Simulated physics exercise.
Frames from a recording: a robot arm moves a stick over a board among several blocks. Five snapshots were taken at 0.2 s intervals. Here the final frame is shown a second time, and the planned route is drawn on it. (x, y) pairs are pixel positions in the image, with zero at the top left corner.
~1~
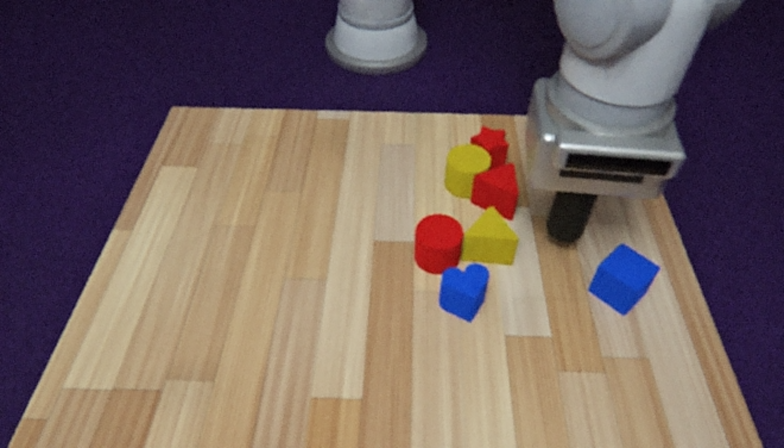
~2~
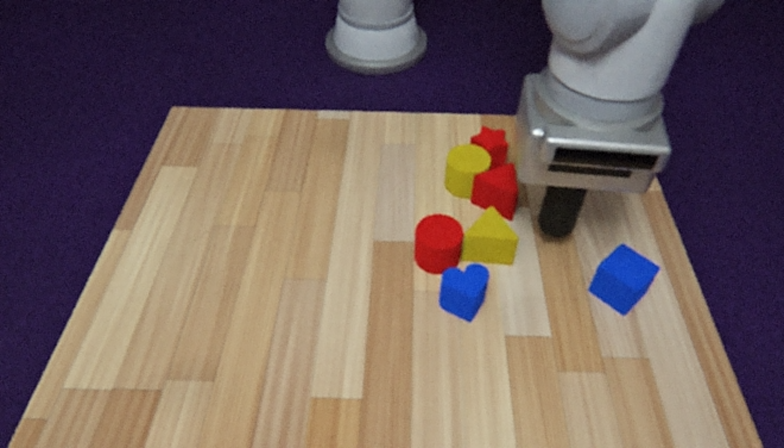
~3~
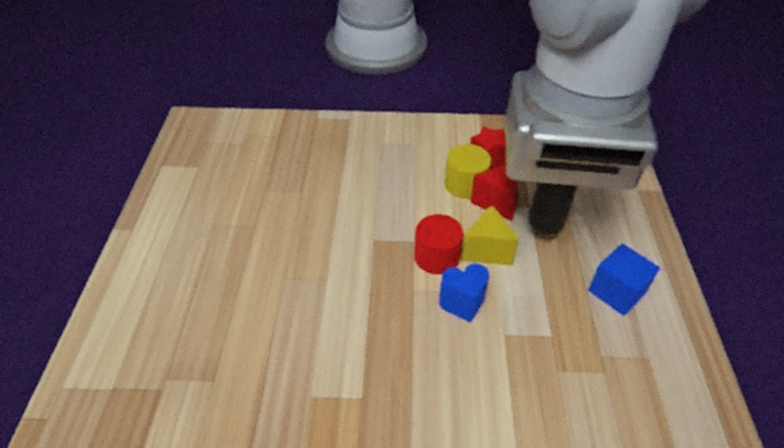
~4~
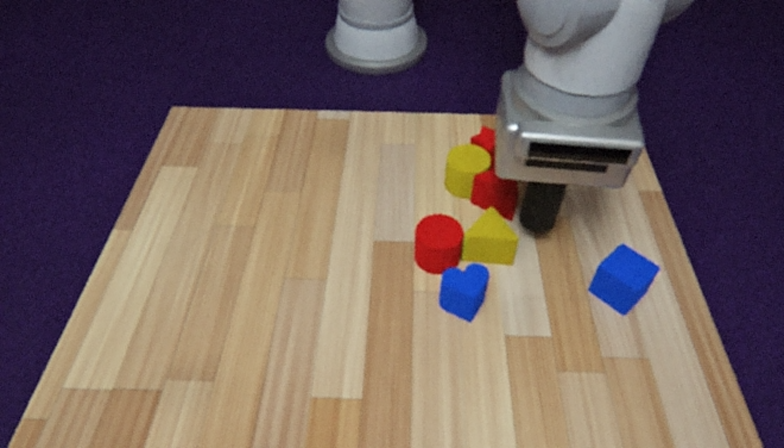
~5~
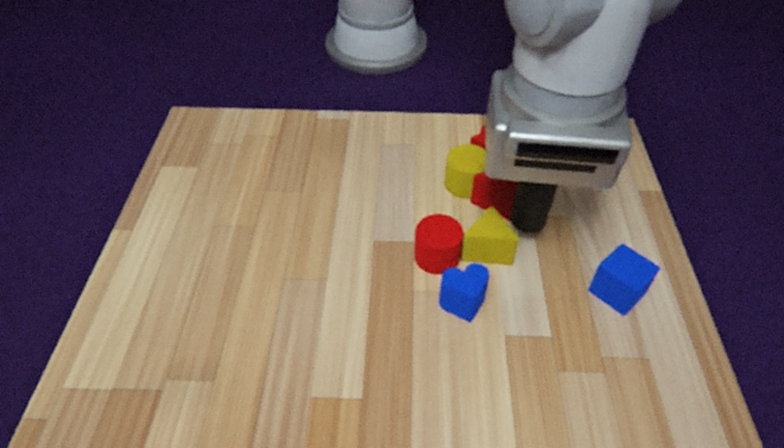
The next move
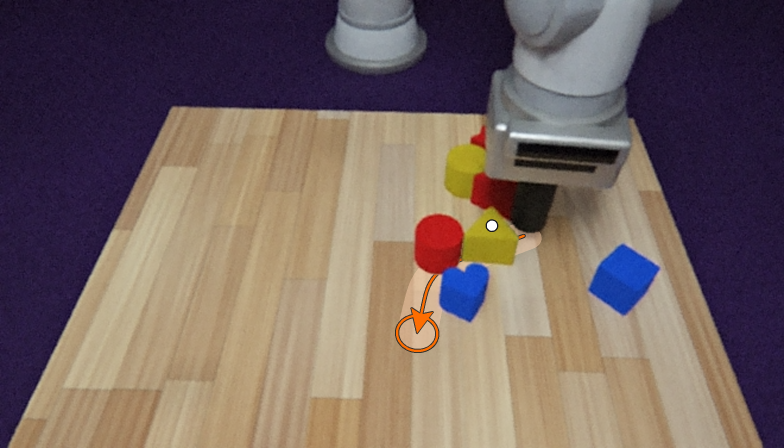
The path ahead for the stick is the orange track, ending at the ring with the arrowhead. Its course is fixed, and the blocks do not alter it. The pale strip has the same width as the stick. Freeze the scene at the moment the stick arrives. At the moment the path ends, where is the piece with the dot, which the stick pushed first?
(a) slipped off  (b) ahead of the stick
The correct letter is b.
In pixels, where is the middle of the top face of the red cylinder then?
The middle of the upper face of the red cylinder will lie at about (391, 238) in the picture.
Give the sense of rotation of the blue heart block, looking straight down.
Counter-clockwise, from overhead.
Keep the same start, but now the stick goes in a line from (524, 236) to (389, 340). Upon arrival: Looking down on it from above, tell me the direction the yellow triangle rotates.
The sense of turning is clockwise.
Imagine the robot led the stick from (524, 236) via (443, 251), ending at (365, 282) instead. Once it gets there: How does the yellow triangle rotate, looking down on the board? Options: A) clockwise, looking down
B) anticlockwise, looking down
I choose B.
Drawn move, from (524, 236) by way of (475, 254) and (431, 282) to (417, 333); the dot is on the yellow triangle.
The first path, step by step. One third of the way, stick (477, 240); red cylinder (420, 234); yellow triangle (459, 250), turned 25° anticlockwise.
Two thirds of the way, stick (432, 268); red cylinder (391, 238); blue heart block (467, 286), turned 35° anticlockwise; yellow triangle (418, 285), turned 45° anticlockwise.
At the end, stick (418, 319); red cylinder (391, 238); blue heart block (467, 289), turned 50° anticlockwise; yellow triangle (398, 338), turned 30° anticlockwise; red triangle still.
